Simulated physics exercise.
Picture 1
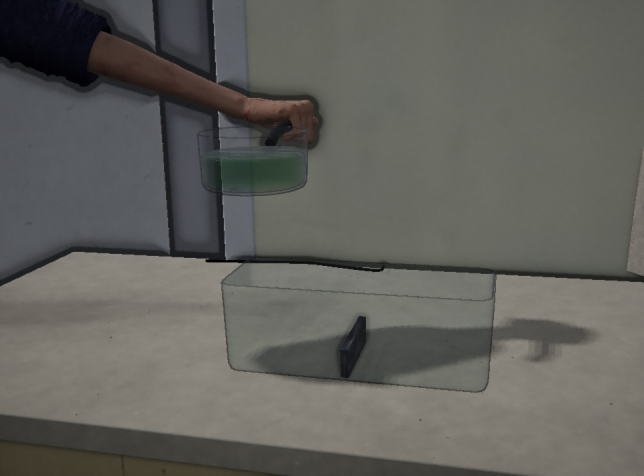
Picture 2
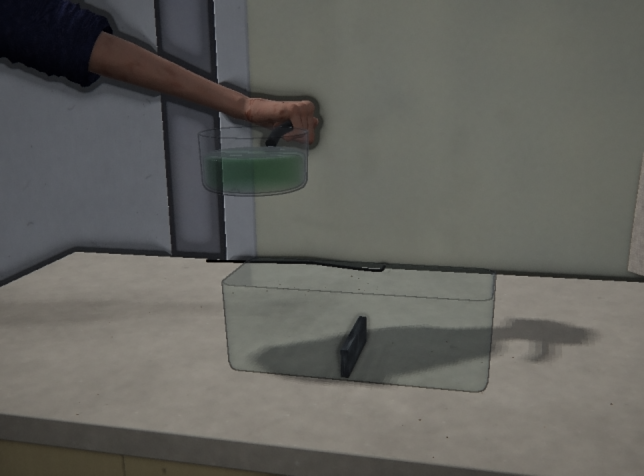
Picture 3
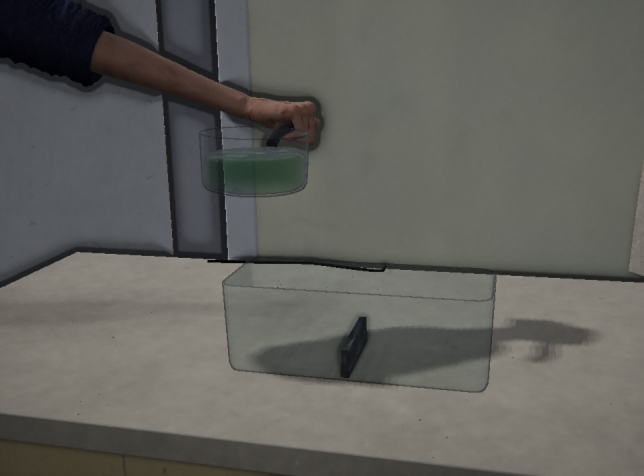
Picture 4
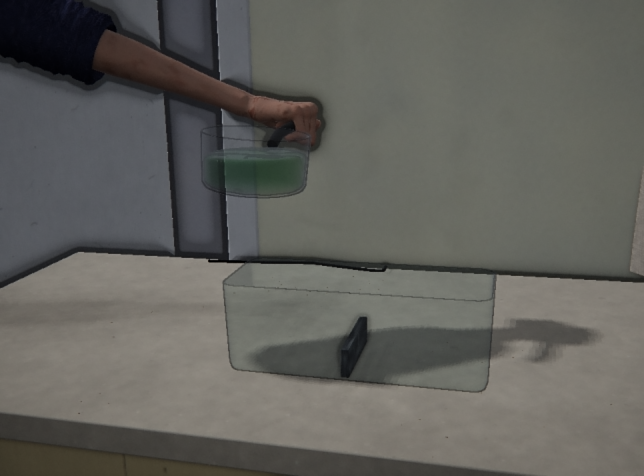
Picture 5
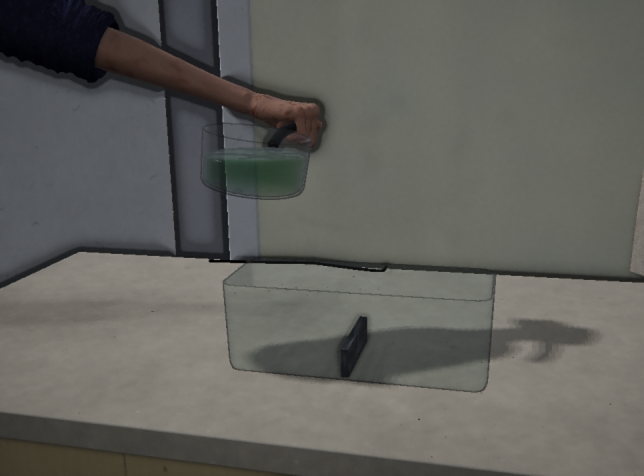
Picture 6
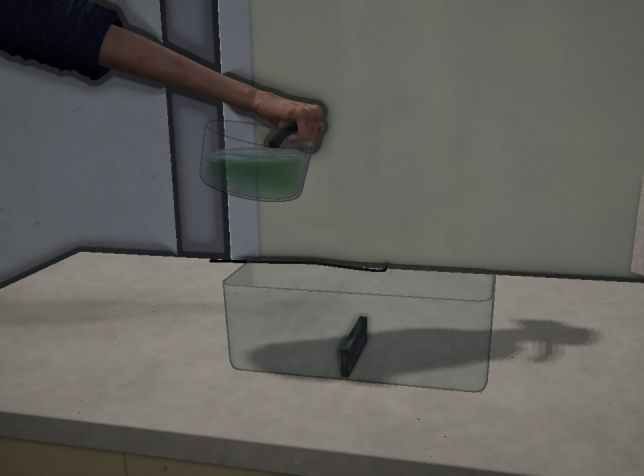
The clip shows a hand holding a clear pan of green liquid by its dark handle above a clear, long basin with a low, dark wall inside; the pan starts nearly level, then tilts slightly, its right side dipping.
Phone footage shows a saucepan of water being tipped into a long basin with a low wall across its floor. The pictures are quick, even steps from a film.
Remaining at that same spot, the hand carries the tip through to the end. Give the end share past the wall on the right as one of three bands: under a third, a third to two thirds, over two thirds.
The end share is a third to two thirds.
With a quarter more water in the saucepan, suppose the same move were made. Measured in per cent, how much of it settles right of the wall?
Roughly 55 in a hundred.
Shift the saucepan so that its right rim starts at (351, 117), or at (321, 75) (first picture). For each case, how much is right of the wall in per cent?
Around 95 percent first, around 75 percent second.
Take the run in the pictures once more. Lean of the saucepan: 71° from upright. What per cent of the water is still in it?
I'd put it near 60 %.
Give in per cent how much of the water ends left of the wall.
Close to 55 in a hundred.
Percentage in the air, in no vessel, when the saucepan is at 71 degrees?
Roughly 35 in a hundred.
A moment on, the tilt is 71° and 61 per cent is still to pour, 3 is left of the wall and 2 right of it.
Next, the tilt is 104° and 11 per cent is still to pour, 30 is left of the wall and 45 right of it.
Then the tilt is 107° and 0 per cent is still to pour, 51 is left of the wall and 45 right of it.
Later the tilt is 107° and 0 per cent is still to pour, 53 is left of the wall and 46 right of it.
Finally, 53 per cent lies left of the wall, 46 right of it and 1 outside.
